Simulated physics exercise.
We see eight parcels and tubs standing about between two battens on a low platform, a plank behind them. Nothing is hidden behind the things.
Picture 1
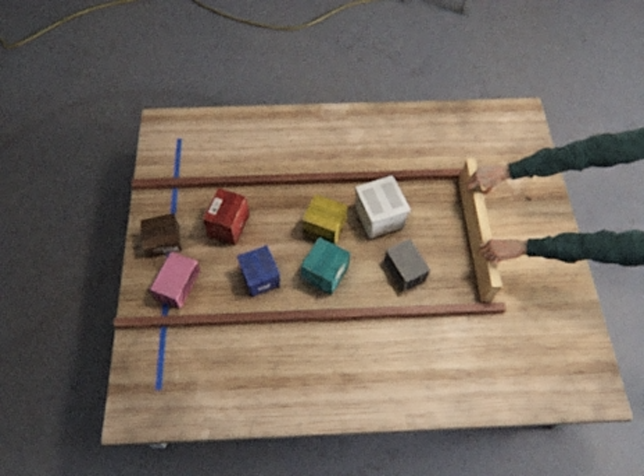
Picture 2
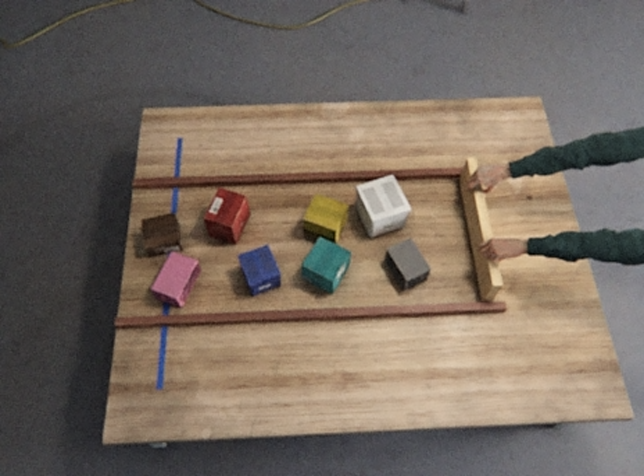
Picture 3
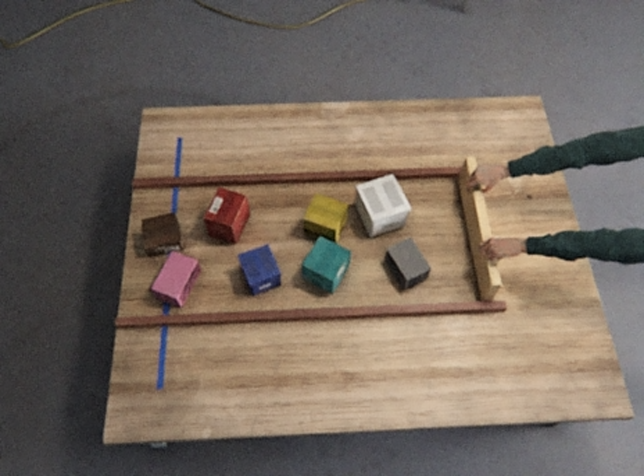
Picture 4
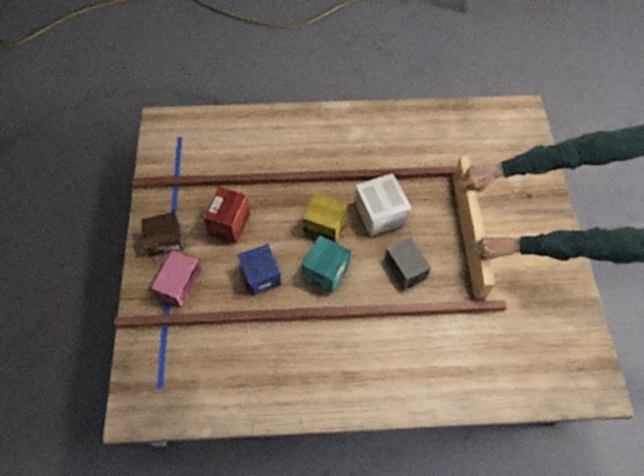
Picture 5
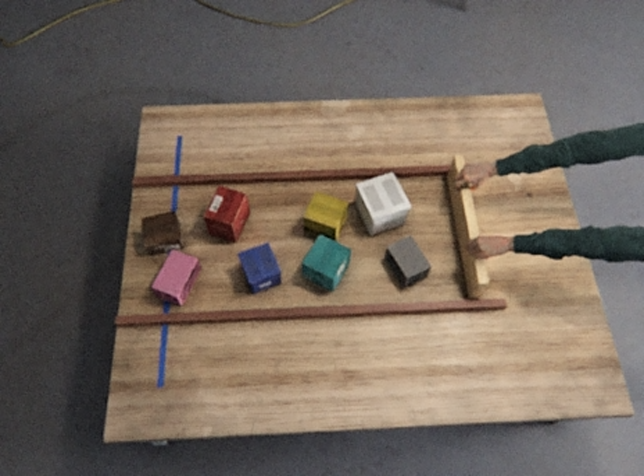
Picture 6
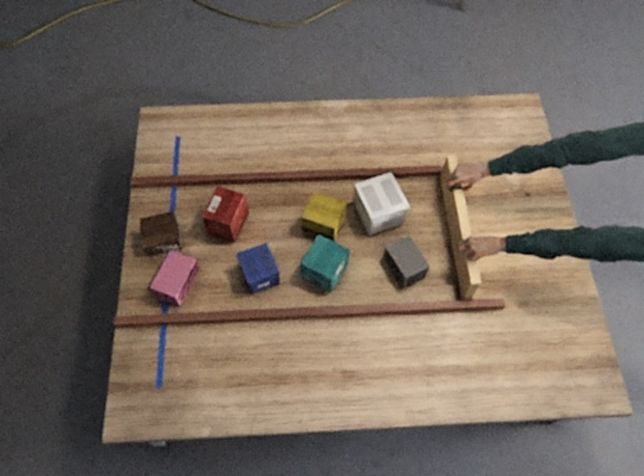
We see eight coloured boxes scattered between two rails on a wooden platform crossed by a blue line. Two hands at the right hold a plank still, then slide it slightly left toward the boxes, which stay in place.
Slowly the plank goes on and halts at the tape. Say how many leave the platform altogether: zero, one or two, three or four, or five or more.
In the end the number that fall off is five or more.
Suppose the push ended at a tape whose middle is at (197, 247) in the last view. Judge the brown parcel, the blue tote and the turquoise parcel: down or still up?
The brown parcel is lost; the blue tote drops off; the turquoise parcel remains up.
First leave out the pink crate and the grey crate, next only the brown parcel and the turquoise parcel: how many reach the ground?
The counts: 4 and 3.
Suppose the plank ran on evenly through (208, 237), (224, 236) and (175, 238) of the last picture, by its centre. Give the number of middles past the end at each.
The counts: 3, 2 and 5.
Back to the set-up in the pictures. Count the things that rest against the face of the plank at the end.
In contact: 2.
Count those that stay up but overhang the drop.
Overhanging: 0.
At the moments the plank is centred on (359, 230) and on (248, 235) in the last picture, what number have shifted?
4 and 8.
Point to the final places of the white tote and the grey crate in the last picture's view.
The white tote stops around (148, 210); the grey crate around (151, 269).
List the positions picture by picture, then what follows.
Brown parcel (161, 235); pink crate (176, 280); red parcel (227, 217); plank (478, 229); tape (170, 250), in the first picture.
Pink crate (177, 280); grey crate (407, 264), in the second picture.
Red parcel (228, 216); plank (478, 227), in the third picture.
Brown parcel (162, 234); white tote (381, 206), in the fourth picture.
Pink crate (177, 278); yellow box (326, 217), in the fifth picture.
Brown parcel (161, 234); pink crate (176, 278); red parcel (226, 215); plank (459, 226); tape (169, 248), in the sixth picture.
A little later, none off yet; brown parcel at rest near (161, 234); pink crate at rest near (176, 278); red parcel at rest near (226, 215).
Next, none off yet; brown parcel shifted about its own width near (139, 234); pink crate shifted a little near (152, 281); red parcel shifted about its own width near (171, 216).
When it is over, the number that fall off is five or more; down, yellow box, turquoise parcel, blue tote, red parcel, pink crate and brown parcel.
